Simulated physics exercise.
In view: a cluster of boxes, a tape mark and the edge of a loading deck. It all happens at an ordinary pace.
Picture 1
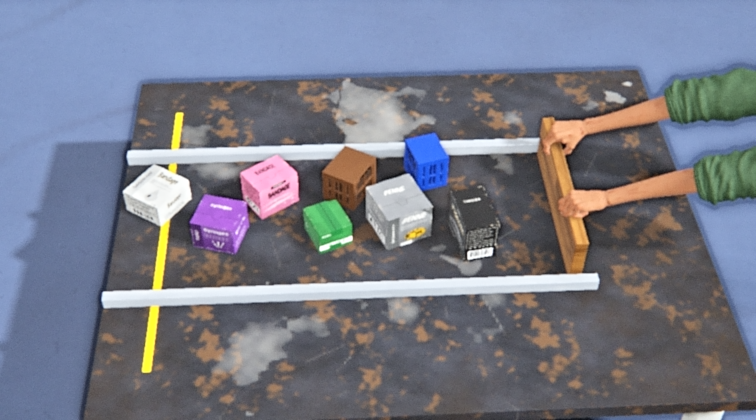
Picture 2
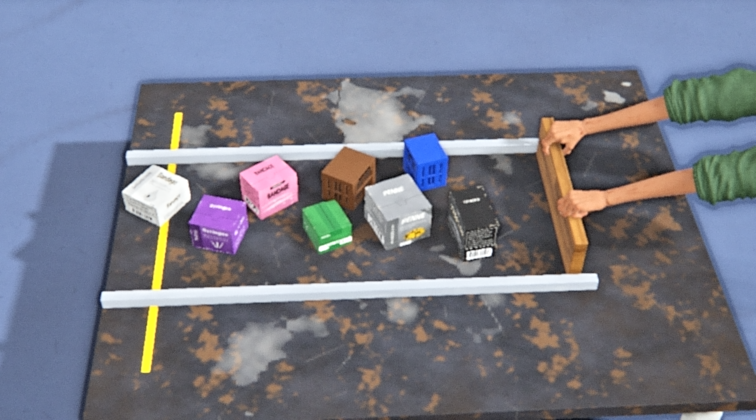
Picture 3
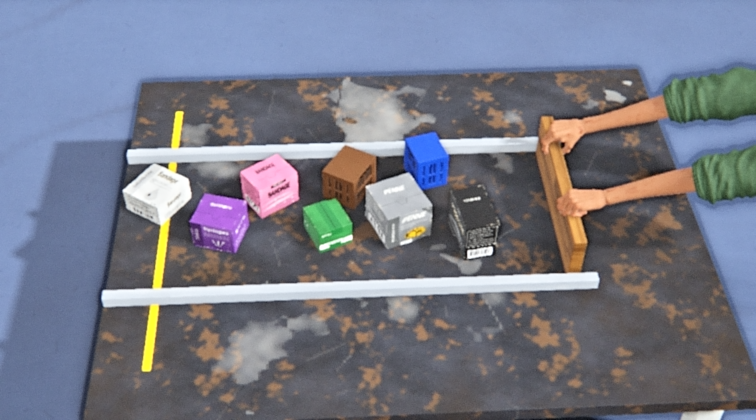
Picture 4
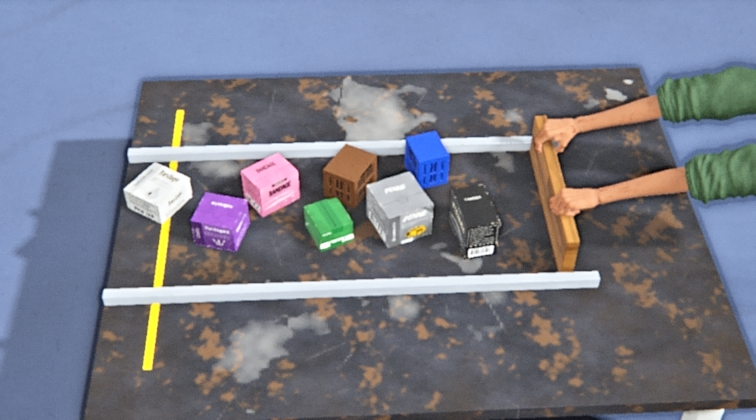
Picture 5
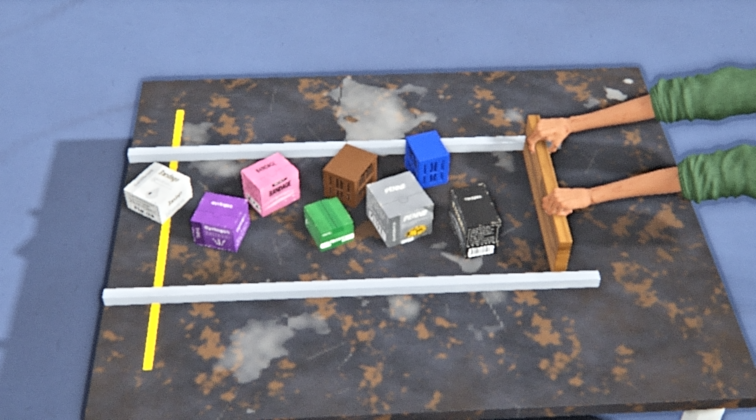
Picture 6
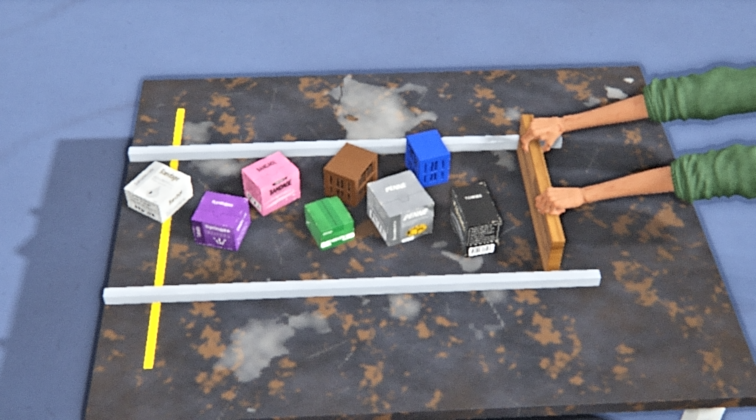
Two hands slide a wooden plank slightly left toward colored boxes that stay still.
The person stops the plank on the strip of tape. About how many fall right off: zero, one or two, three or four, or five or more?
The number that fall off is five or more.
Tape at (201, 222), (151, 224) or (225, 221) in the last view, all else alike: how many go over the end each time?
The counts: 4, 6 and 2.
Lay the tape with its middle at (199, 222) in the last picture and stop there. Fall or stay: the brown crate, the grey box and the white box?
The brown crate survives, the grey box holds on, the white box is lost.
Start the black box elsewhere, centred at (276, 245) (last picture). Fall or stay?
From there it is kept.
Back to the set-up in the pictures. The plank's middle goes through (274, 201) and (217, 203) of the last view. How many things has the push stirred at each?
At the one place 8, at the other 8.
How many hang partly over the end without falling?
That would be 0.
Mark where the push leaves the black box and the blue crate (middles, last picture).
Near (143, 231) and (154, 165).
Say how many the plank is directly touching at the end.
The number is 2.
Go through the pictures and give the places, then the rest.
White box (158, 195); purple box (220, 224); pink box (270, 187); plank (561, 195); tape (165, 226), in the first picture.
Purple box (219, 224); green parcel (327, 226), in the second picture.
Pink box (270, 186); brown crate (349, 177), in the third picture.
White box (158, 193); grey box (399, 209), in the fourth picture.
Purple box (221, 222); black box (474, 221), in the fifth picture.
White box (159, 192); purple box (221, 221); pink box (271, 183); plank (539, 192); tape (166, 223), in the sixth picture.
Soon after, none off yet; white box at rest near (159, 192); purple box at rest near (221, 221); pink box at rest near (271, 183).
Then, none off yet; white box moved a little near (146, 192); purple box moved about its own width near (149, 227); pink box moved about its own width near (201, 188).
By the end, the number that fall off is five or more; fallen, grey box, brown crate, green parcel, pink box, purple box and white box.
